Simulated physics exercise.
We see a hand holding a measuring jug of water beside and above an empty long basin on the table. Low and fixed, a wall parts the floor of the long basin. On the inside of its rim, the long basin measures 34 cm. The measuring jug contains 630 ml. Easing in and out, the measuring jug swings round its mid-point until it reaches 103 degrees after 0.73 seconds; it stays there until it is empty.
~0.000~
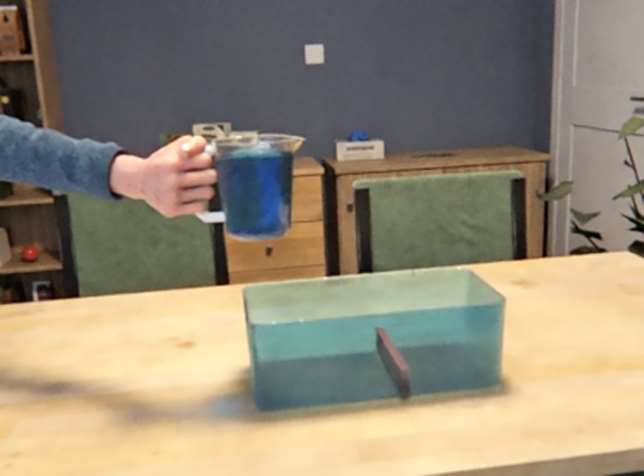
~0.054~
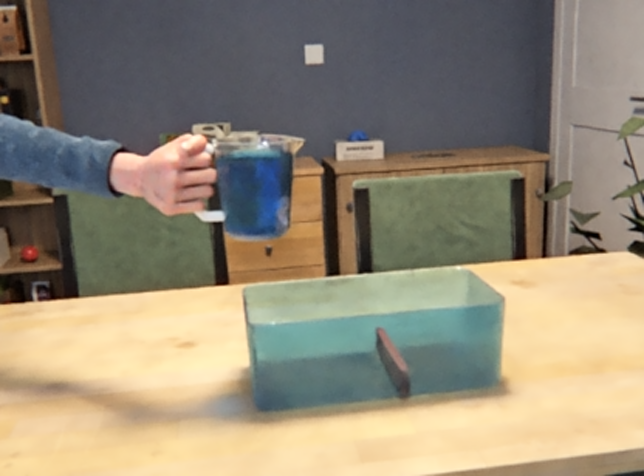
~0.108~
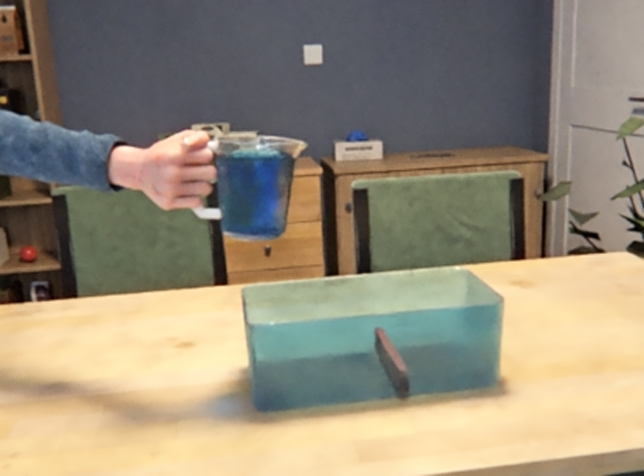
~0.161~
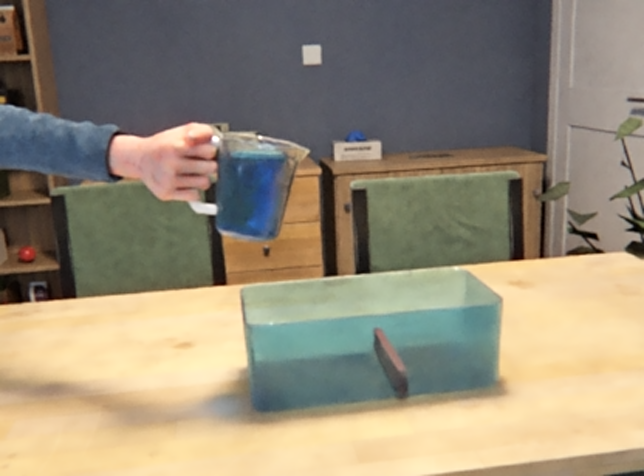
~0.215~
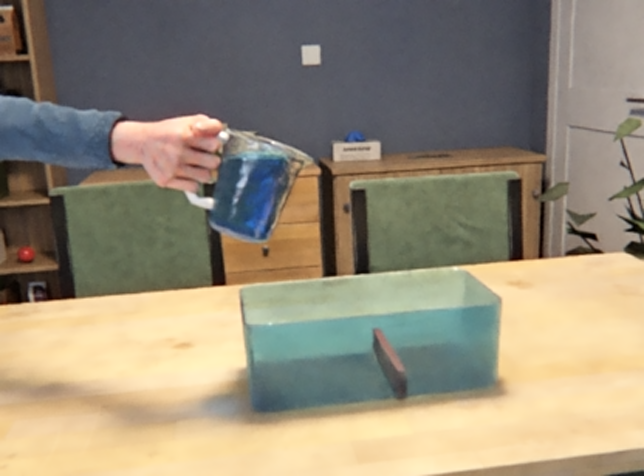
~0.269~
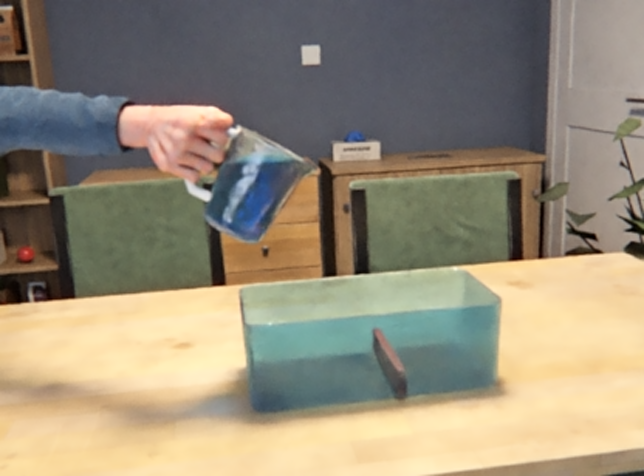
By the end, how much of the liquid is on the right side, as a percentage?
Around 9 percent.
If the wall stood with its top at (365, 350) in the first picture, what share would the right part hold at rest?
That would be about 75 in a hundred, I'd say.
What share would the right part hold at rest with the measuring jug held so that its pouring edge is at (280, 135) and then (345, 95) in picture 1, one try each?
It comes to 10 per cent, and then 85 per cent.
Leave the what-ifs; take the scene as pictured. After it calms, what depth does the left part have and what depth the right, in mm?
Some 18 mm on the left and some 2 mm on the right.
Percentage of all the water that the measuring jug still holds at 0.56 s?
Roughly 60 per cent.
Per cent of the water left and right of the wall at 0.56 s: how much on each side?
14 per cent left and 1 right, roughly.
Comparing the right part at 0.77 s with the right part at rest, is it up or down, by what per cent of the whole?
I'd say it grows by some 5.
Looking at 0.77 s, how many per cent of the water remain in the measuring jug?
Near 16 percent, more or less.
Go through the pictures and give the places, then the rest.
In the first frame, tilt 0°; pouring edge (305, 138); surface from (216, 156) to (292, 152); the long basin's rim runs from (245, 306) to (486, 284); the wall's top is at (391, 348).
In the second frame, tilt 1°; pouring edge (306, 140); surface from (216, 156) to (292, 153).
In the third frame, tilt 5°; pouring edge (308, 143); surface from (218, 154) to (294, 154).
In the fourth frame, tilt 12°; pouring edge (311, 150); surface from (220, 156) to (297, 155).
In the fifth frame, tilt 21°; pouring edge (315, 159); surface from (223, 159) to (304, 157).
In the sixth frame, tilt 31°; pouring edge (318, 171); surface from (219, 175) to (315, 167).
By 0.56 s the tilt is 89° and 60 per cent is still to pour, 13 is left of the wall and 1 right of it.
By 0.77 s the tilt is 103° and 15 per cent is still to pour, 62 is left of the wall and 4 right of it.
By 0.99 s the tilt is 103° and 2 per cent is still to pour, 83 is left of the wall and 7 right of it.
By 1.23 s the tilt is 103° and 0 per cent is still to pour, 87 is left of the wall and 9 right of it.
At rest 87 per cent lies left of the wall, 9 right of it and 4 outside.
